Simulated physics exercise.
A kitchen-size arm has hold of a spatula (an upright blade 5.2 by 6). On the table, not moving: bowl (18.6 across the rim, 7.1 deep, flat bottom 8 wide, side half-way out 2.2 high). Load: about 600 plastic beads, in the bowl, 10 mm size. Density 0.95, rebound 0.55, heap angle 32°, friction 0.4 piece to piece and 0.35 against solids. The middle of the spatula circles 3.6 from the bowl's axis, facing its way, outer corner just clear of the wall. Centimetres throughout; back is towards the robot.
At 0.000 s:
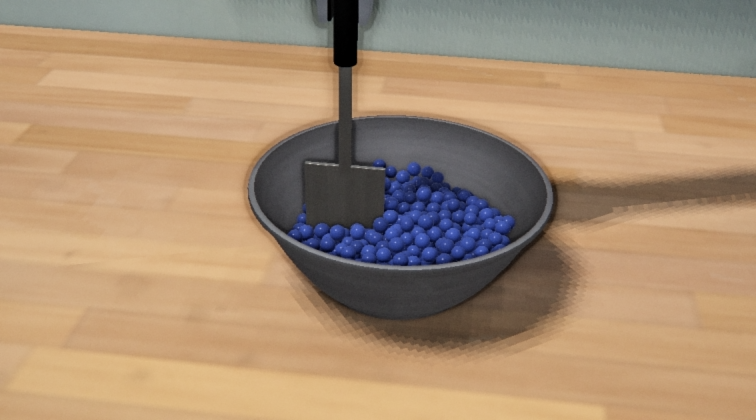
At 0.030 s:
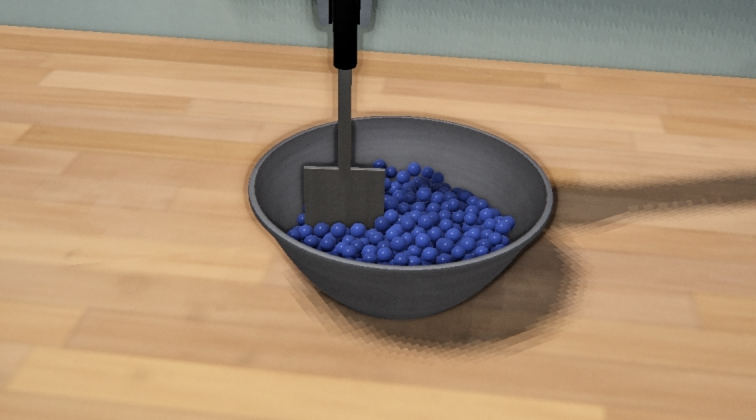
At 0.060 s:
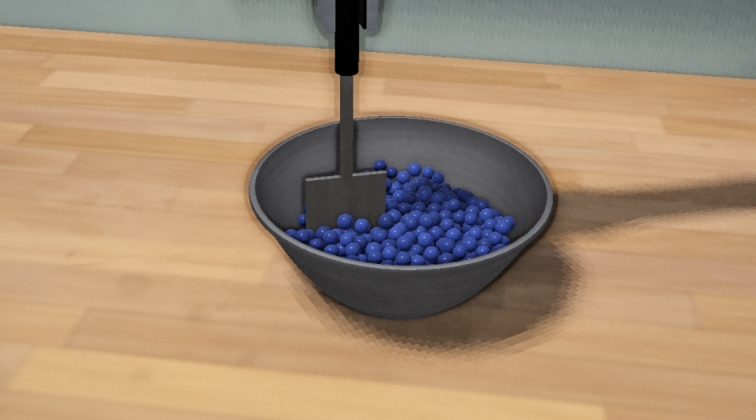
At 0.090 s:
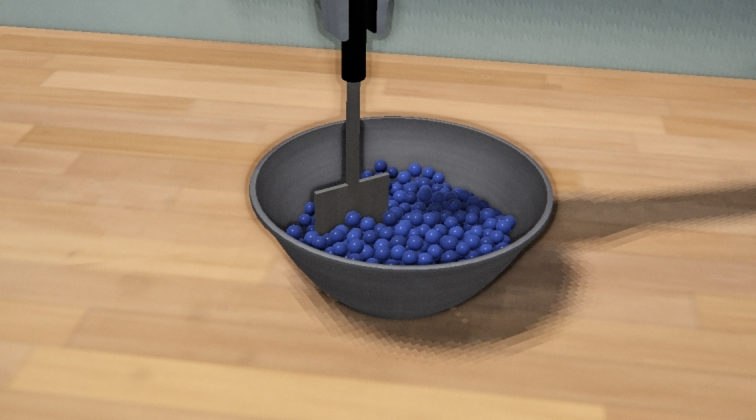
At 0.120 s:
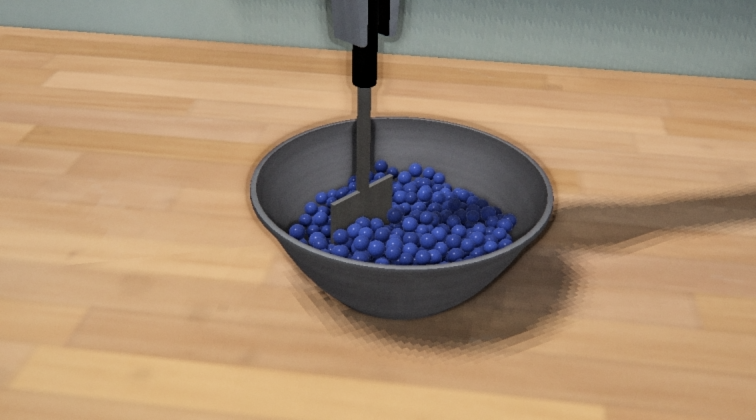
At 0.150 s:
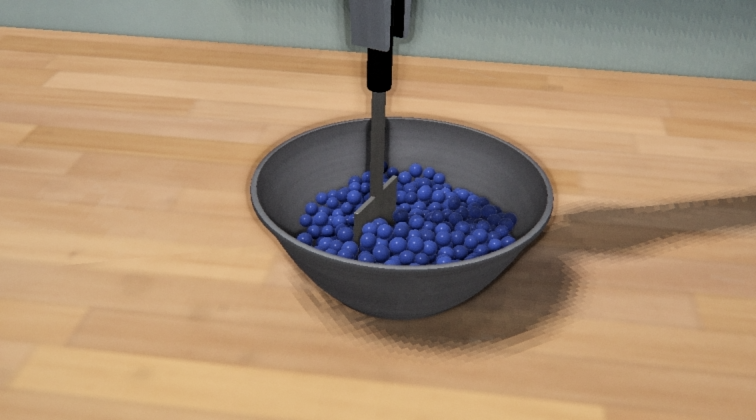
A spatula held upright by a robot arm pushed down into blue beads in a dark bowl on a wooden table, then turned and moved slightly right through them while the bowl stayed still.
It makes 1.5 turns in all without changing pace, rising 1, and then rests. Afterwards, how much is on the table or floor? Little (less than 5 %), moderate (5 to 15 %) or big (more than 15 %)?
On the table or floor the share is moderate, 5 to 15 %.
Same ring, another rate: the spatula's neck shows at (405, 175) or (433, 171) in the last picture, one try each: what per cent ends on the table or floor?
About 20 and 35 per cent.
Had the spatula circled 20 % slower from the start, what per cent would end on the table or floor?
Then about 5 per cent.
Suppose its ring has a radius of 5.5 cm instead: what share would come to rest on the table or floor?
It would be near 0 per cent.
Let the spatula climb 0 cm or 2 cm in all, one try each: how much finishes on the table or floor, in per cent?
Some 10 and 5 per cent.
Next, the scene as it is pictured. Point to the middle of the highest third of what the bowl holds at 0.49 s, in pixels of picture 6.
Around (395, 162).
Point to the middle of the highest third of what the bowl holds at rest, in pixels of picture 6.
At about (440, 202).
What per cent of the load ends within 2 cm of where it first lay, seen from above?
Roughly 10 per cent.
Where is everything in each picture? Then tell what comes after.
The first frame shows spatula neck at (345, 145), 0° round; upper third of the load around (412, 228), from x 295 to 510, top at y 165; 598 in the bowl.
The second frame shows spatula neck at (345, 147), 6° round; upper third of the load around (410, 229), from x 295 to 510, top at y 165.
The third frame shows spatula neck at (346, 154), 22° round; upper third of the load around (405, 235), from x 290 to 510, top at y 165.
The fourth frame shows spatula neck at (353, 161), 38° round; upper third of the load around (408, 237), from x 295 to 510, top at y 165.
The fifth frame shows spatula neck at (363, 167), 54° round; upper third of the load around (411, 241), from x 300 to 510, top at y 165.
The sixth frame shows spatula neck at (377, 172), 70° round; upper third of the load around (419, 241), from x 305 to 510, top at y 165; 598 in the bowl.
After 0.49 s, 254° round, highest piece 9 above the table; 573 in the bowl, 16 on the table or floor, 9 in flight or on the tool.
After 0.83 s, 77° round, highest piece 9 above the table; 555 in the bowl, 42 on the table or floor, 1 in flight or on the tool.
After 1.20 s, 180° round, highest piece 7 above the table; 546 in the bowl, 51 on the table or floor, 1 in flight or on the tool.
After 1.90 s, 180° round, highest piece 7 above the table; 546 in the bowl, 52 on the table or floor.
At rest, 546 in the bowl, 52 on the table or floor. That is 9 % on the table or floor.
